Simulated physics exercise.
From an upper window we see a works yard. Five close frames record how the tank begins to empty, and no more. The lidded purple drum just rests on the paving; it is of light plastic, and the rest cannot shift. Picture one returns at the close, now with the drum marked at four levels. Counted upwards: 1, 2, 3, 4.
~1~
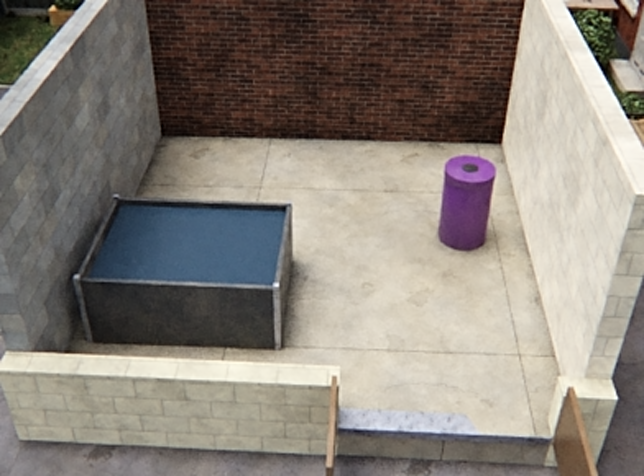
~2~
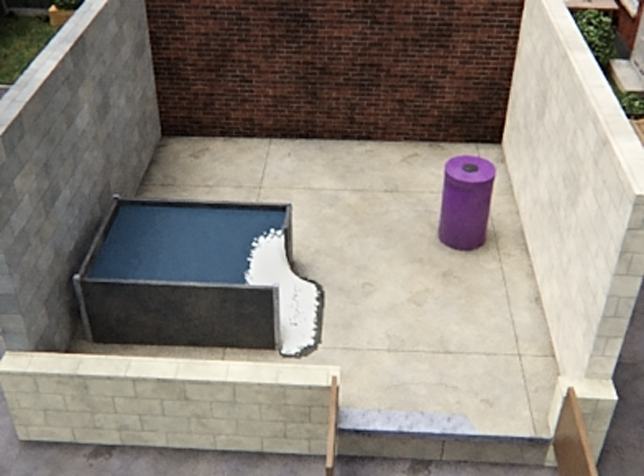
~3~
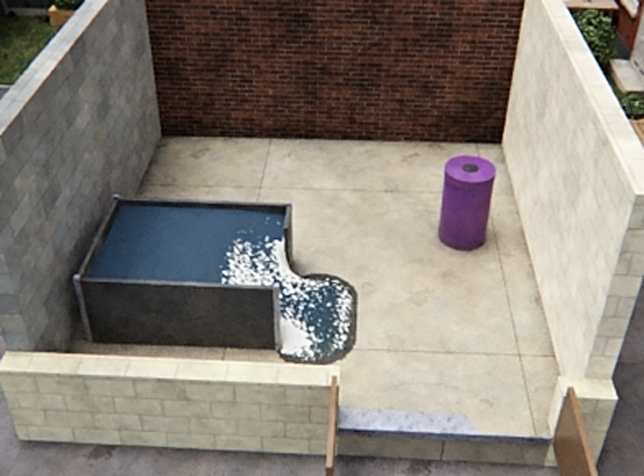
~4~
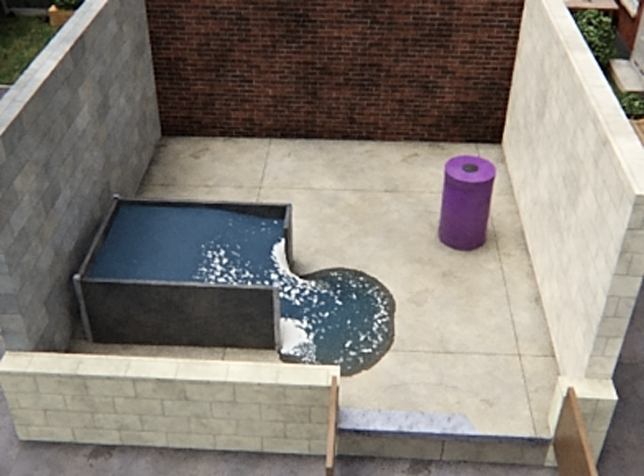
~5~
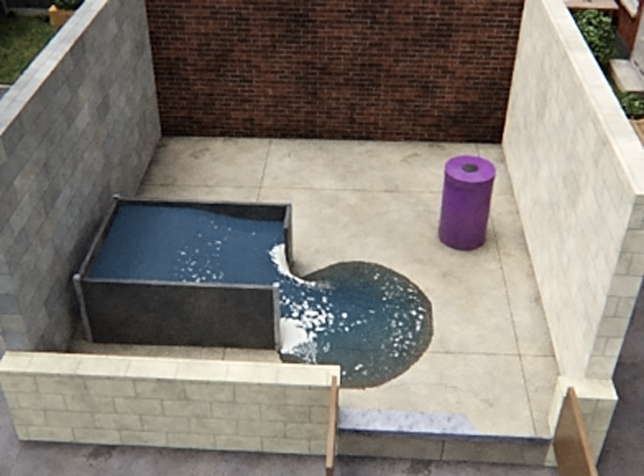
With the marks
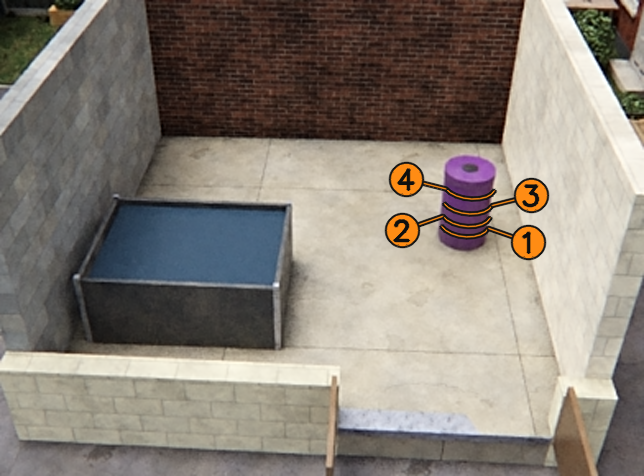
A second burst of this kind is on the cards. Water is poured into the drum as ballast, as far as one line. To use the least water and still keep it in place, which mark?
I would pick line 1.
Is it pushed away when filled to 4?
No, that is safe.
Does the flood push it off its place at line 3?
No.
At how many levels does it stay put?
All of them.
In orange, 1 at (466, 236); 2 at (467, 226); 3 at (469, 213); 4 at (471, 199); from the bottom up 1, 2, 3, 4.
With 1, it does not move.
With 2, it does not move.
With 3, it does not move.
With 4, it does not move.
